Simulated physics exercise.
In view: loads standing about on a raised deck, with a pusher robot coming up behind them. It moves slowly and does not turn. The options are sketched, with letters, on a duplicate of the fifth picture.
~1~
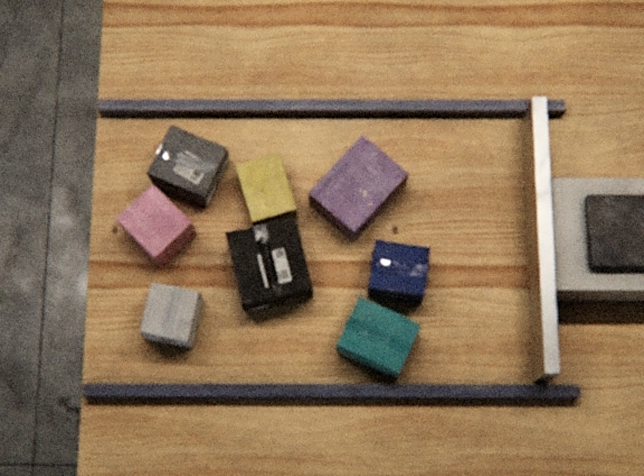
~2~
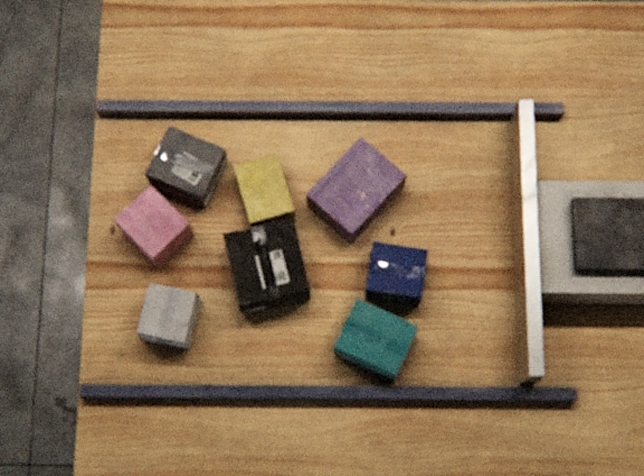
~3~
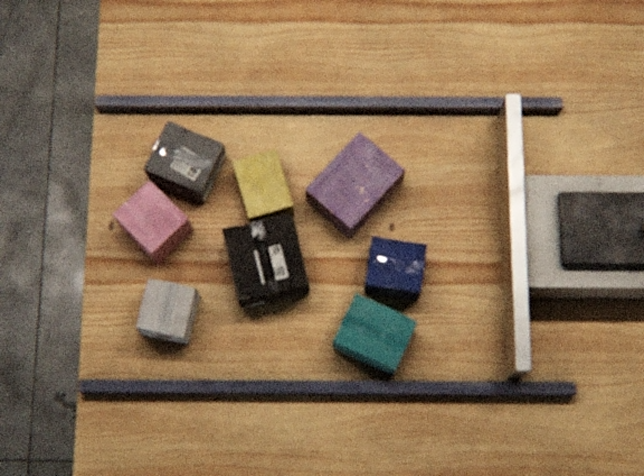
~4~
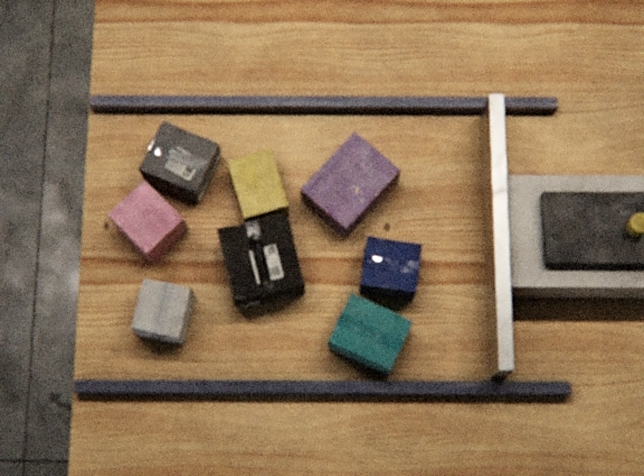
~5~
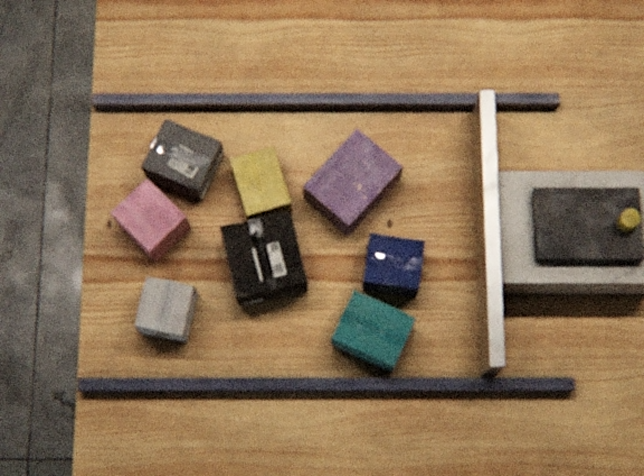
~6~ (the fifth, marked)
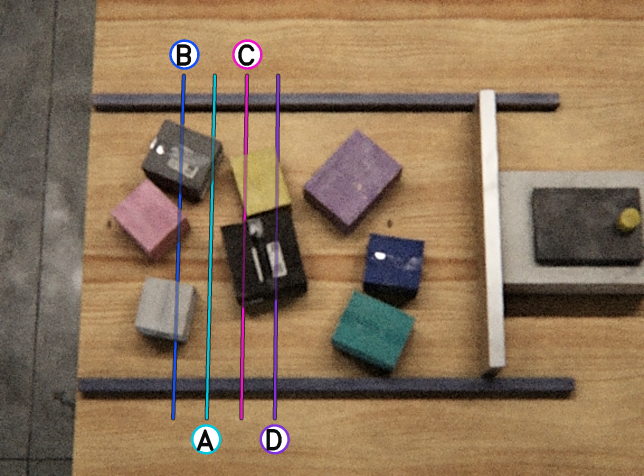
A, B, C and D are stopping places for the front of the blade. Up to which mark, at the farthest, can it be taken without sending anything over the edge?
C.
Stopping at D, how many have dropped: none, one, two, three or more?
By then, none.
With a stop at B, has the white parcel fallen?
Yes.
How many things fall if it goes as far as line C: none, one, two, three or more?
The count is none.
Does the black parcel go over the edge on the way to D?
No.
On the marked copy, A at (211, 241); B at (179, 241); C at (244, 240); D at (277, 240).
Following C. Soon after the start, robot (490, 224); turquoise box (354, 336); purple crate (342, 185).
Later, robot (401, 224); white parcel (153, 311); grey parcel (166, 160).
In the end, robot (335, 224); white parcel (88, 311); pink crate (96, 216); nothing has fallen.
As for the rest, A drops the white parcel, grey parcel and pink crate; B drops the white parcel, grey parcel and pink crate; D is safe but short.
